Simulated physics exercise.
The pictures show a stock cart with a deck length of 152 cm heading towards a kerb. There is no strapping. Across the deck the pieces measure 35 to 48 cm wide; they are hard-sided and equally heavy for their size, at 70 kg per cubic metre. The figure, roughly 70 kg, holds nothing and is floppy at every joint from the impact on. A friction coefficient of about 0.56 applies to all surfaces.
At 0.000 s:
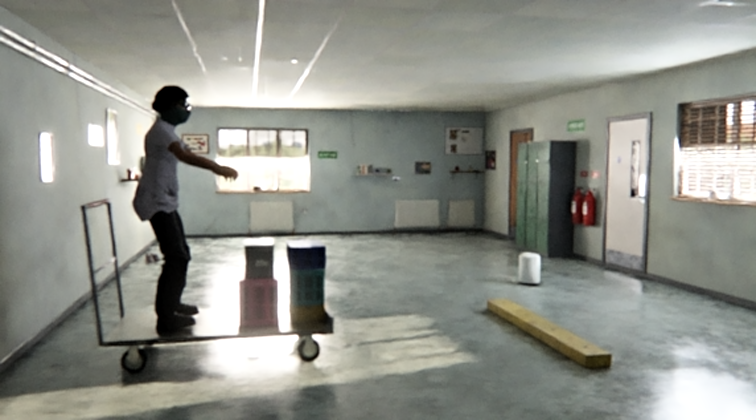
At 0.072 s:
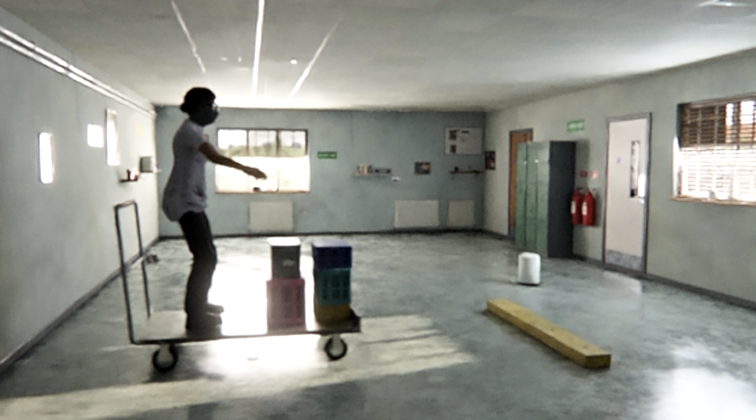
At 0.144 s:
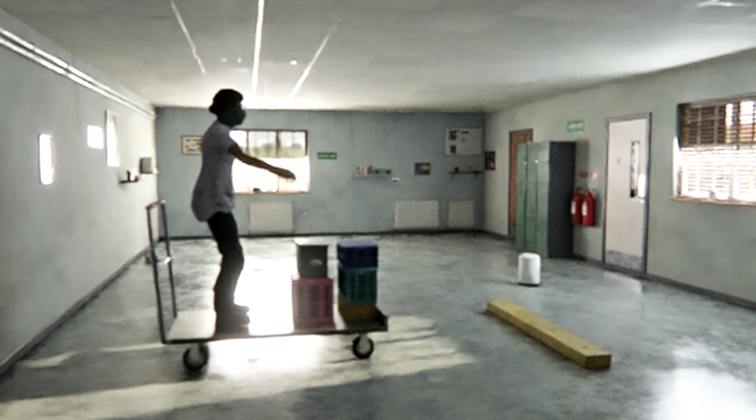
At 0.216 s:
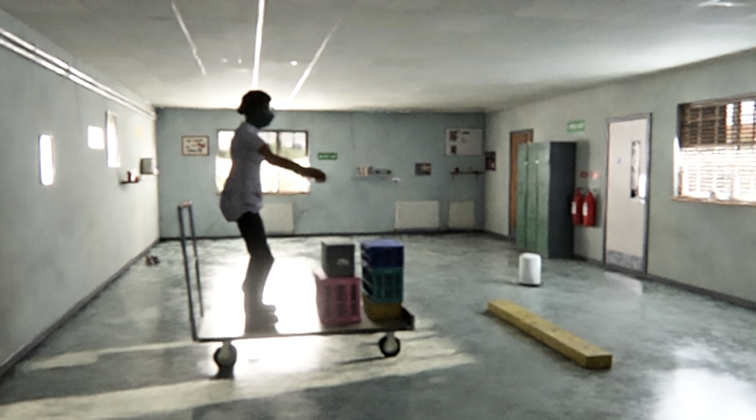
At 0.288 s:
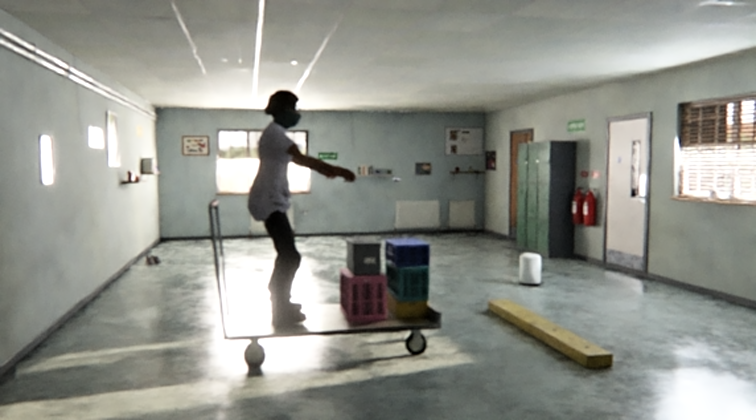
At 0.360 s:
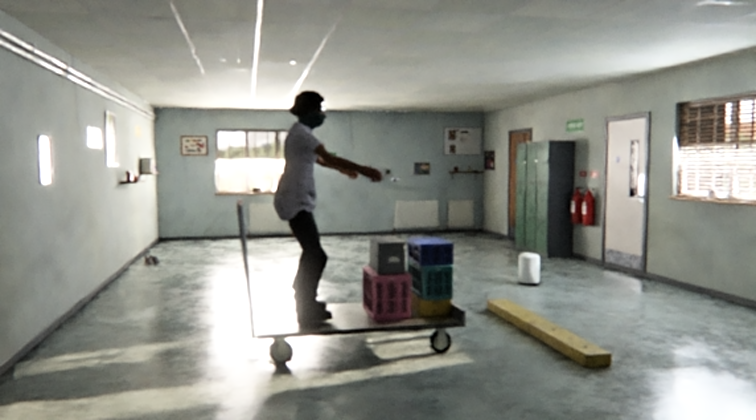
Person standing on a flat cart with stacked coloured crates, arms held out forward, rolling rightward across a grey-floored room toward a yellow kerb.
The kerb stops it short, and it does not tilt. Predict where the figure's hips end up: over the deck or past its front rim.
Past the front rim.
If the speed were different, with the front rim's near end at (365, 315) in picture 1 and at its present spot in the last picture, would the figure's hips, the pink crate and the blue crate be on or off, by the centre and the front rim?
Result: Hips safe; pink safe; blue gone.
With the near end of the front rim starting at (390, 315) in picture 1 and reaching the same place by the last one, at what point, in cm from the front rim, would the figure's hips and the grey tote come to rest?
The hips would end 70 behind the front rim, and the grey one 50 past it.
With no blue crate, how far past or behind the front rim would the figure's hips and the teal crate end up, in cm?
Then hips 30 past, teal 120 past.
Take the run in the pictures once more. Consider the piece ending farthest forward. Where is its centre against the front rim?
Past the rim by around 190 cm.
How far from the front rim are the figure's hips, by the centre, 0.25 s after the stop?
About 70 cm behind the rim.
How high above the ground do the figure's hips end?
Roughly 20 cm.
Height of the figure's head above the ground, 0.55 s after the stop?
About 70 cm above the ground.
Impact comes at 0.65 s.
After 1.20 s the figure's hips are 27 cm behind the rim, near (509, 249) in the last picture's view.
After 1.65 s the figure's hips are 9 cm behind the rim, near (529, 261) in the last picture's view.
At rest, 3.2 s, past the rim, teal crate, blue crate, grey tote and the figure's hips; behind it, pink crate and yellow parcel.
